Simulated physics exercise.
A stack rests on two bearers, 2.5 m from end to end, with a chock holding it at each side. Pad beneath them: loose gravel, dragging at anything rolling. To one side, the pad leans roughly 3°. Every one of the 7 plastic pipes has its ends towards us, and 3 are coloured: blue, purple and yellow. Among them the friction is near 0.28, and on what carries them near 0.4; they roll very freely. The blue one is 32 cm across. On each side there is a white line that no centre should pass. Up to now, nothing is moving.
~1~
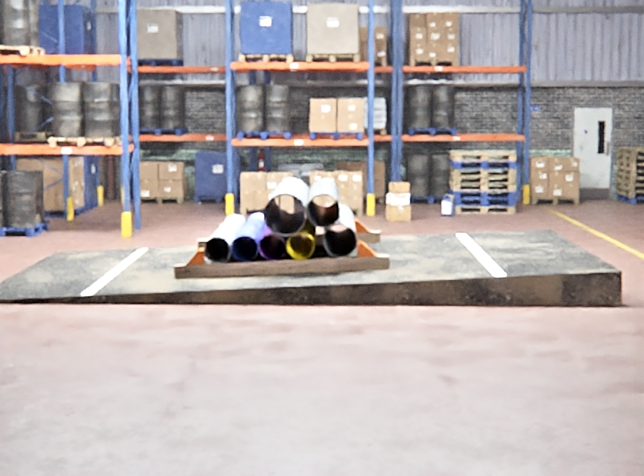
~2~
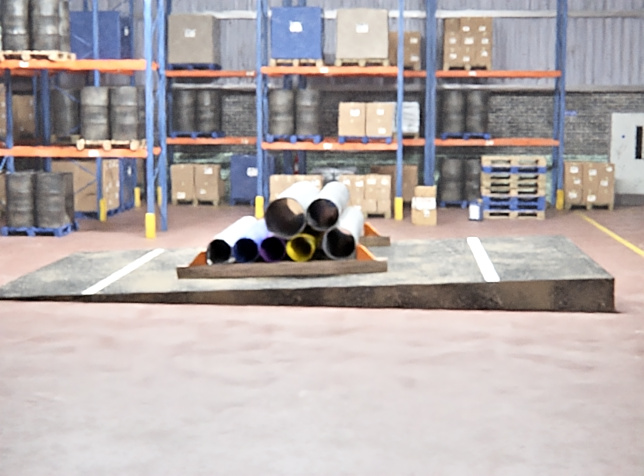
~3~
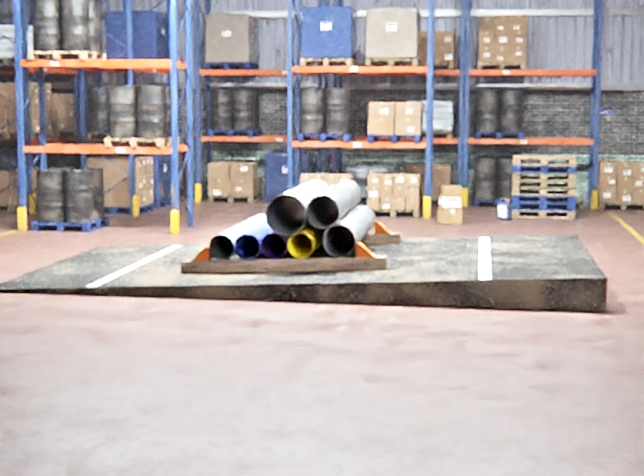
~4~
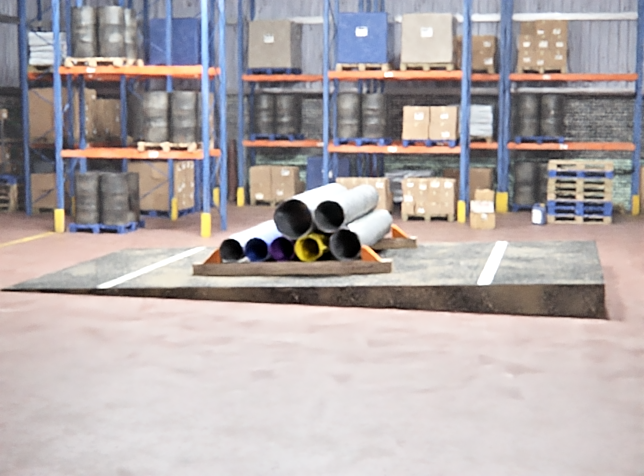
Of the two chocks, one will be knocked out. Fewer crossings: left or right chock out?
The chock on the right side is the one to take.
If it is the left, after 3.9 s, blue is past the left line; purple is past the left line; yellow is on the bearers, 45 cm from the bearers' left end, rolling left; 3 past a line.
If it is the left, in the end, blue is past the left line; purple is past the left line; yellow is past the left line; 7 past a line.
If it is the right, after 0.9 s, blue is on the bearers, 85 cm from the bearers' left end; purple is on the bearers, 115 cm from the bearers' left end; yellow is on the bearers, 100 cm from the bearers' right end; 0 past a line.
If it is the right, in the end, blue is on the bearers, 85 cm from the bearers' left end; purple is on the bearers, 115 cm from the bearers' left end; yellow is on the bearers, 105 cm from the bearers' right end; 0 past a line.
